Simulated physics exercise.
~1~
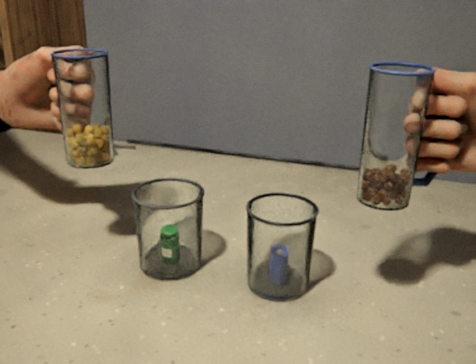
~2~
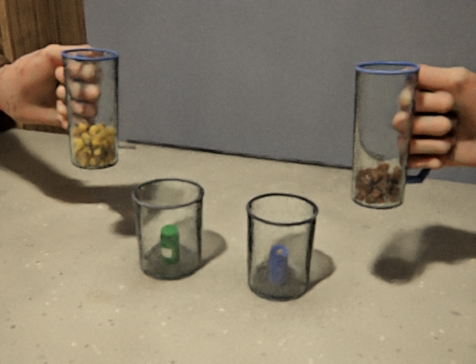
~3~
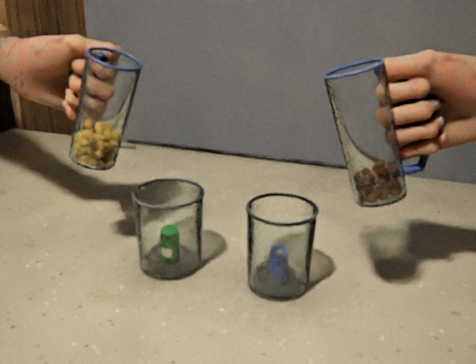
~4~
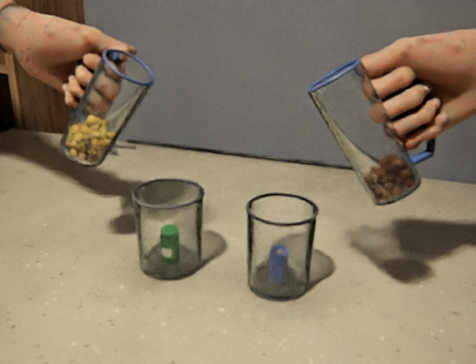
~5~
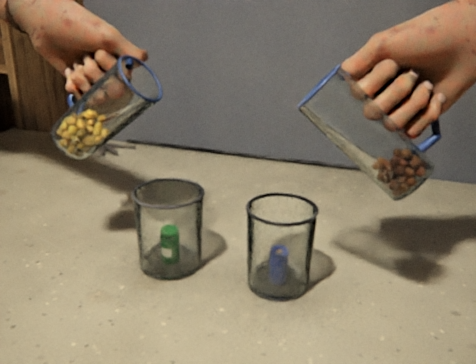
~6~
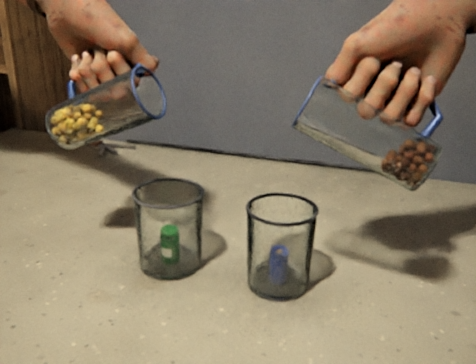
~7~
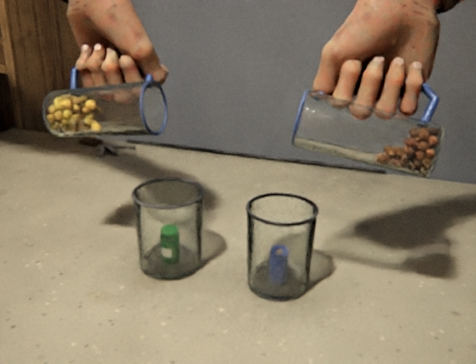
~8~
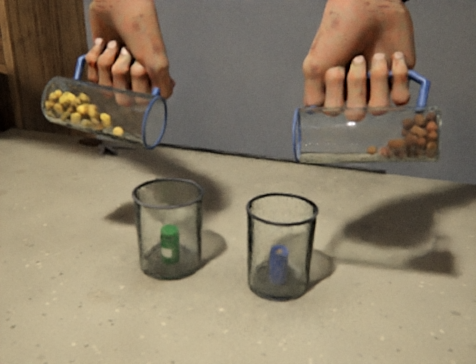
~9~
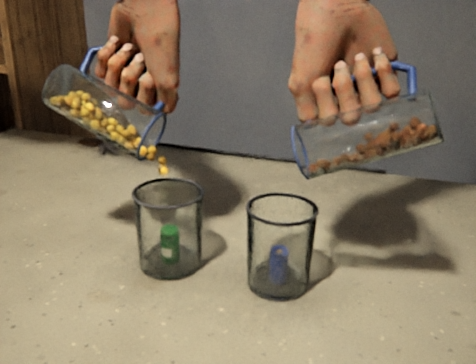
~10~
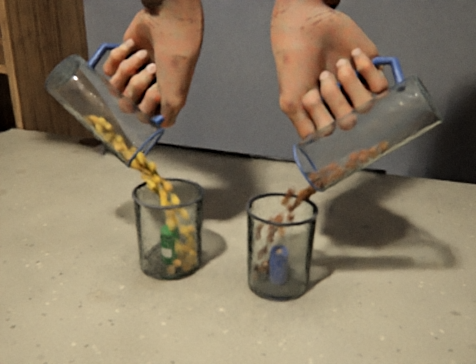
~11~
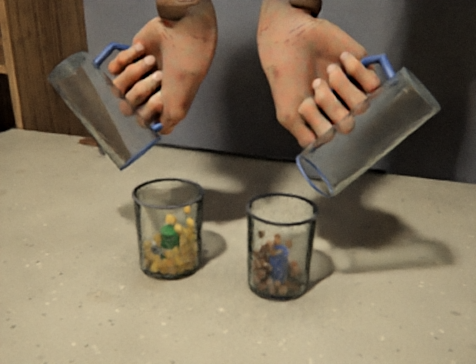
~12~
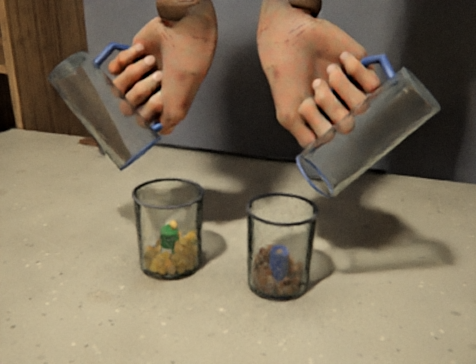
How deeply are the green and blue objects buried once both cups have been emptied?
Both are only partly buried, with the top of the green object still above the yellow pieces and the top of the blue one still above the brown pieces.
